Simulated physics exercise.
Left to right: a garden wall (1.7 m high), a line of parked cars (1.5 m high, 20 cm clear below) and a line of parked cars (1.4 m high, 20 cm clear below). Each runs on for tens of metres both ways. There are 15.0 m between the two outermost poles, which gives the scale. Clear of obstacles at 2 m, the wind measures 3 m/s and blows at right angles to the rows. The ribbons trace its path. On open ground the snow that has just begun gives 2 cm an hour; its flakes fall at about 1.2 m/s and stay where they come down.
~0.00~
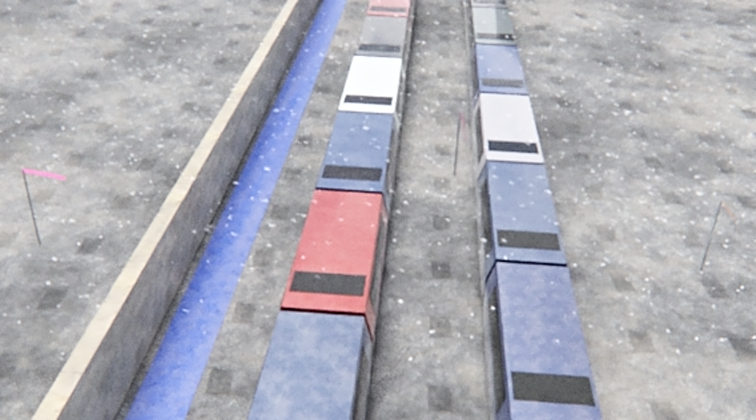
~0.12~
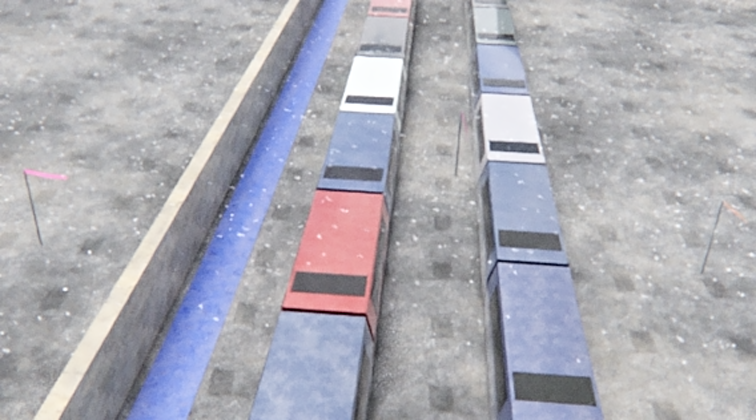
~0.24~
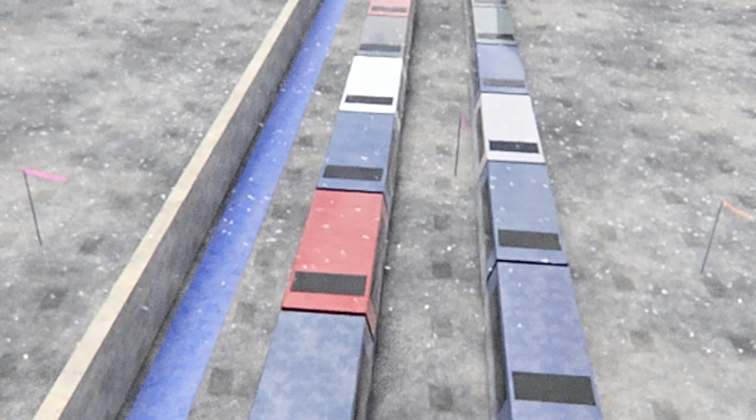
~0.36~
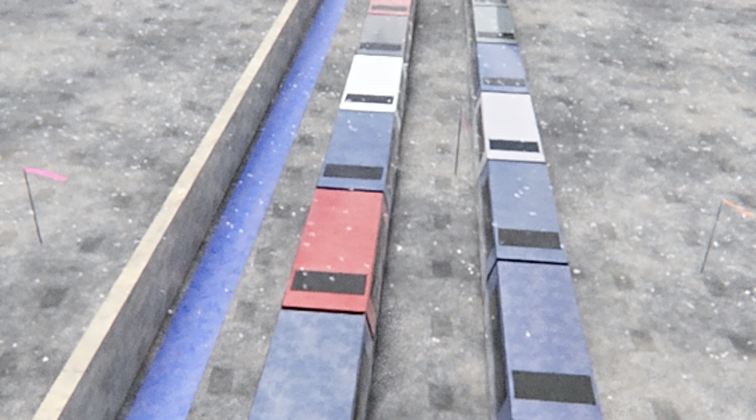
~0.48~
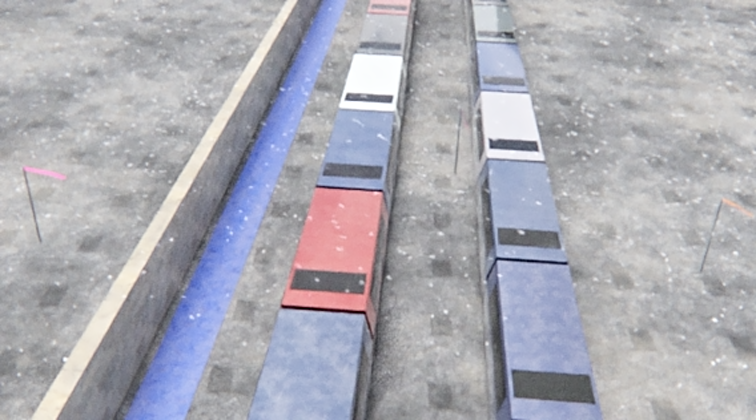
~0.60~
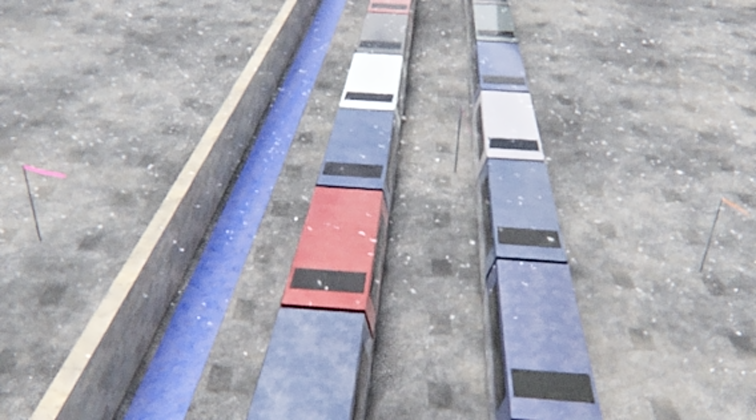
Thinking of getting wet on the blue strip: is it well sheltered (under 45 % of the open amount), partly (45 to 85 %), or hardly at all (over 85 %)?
I would say it gets between 45 and 85 % of the open amount.
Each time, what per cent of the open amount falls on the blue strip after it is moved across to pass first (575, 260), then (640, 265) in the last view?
About 90 %, then 90 %.
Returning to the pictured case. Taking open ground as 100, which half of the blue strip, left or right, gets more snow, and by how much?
Result: Right portion ahead by approx. 10 points.
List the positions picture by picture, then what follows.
In the first picture, the left ribbon ends at (65, 179), leaning 80 degrees to the right.
In the second picture, the blue one passes (234, 240).
In the third picture, above the rows the flakes slant 75 degrees from upright, towards the right and the top of the left line of parked cars crosses (356, 160).
In the fourth picture, the left ribbon ends at (65, 179), leaning 80 degrees to the right and the blue one passes (256, 186).
In the fifth picture, above the rows the flakes slant 75 degrees from upright, towards the right.
In the sixth picture, the top of the garden wall crosses (208, 140).
In 10 minutes the blue strip collects 2 mm against 3 mm in the open.
In 30 minutes the blue strip collects 7 mm against 10 mm in the open.
In 60 minutes the blue strip collects 14 mm against 20 mm in the open, so the blue strip has 69 % of the open amount; the left half of it has 62 %, the right half 75 %.
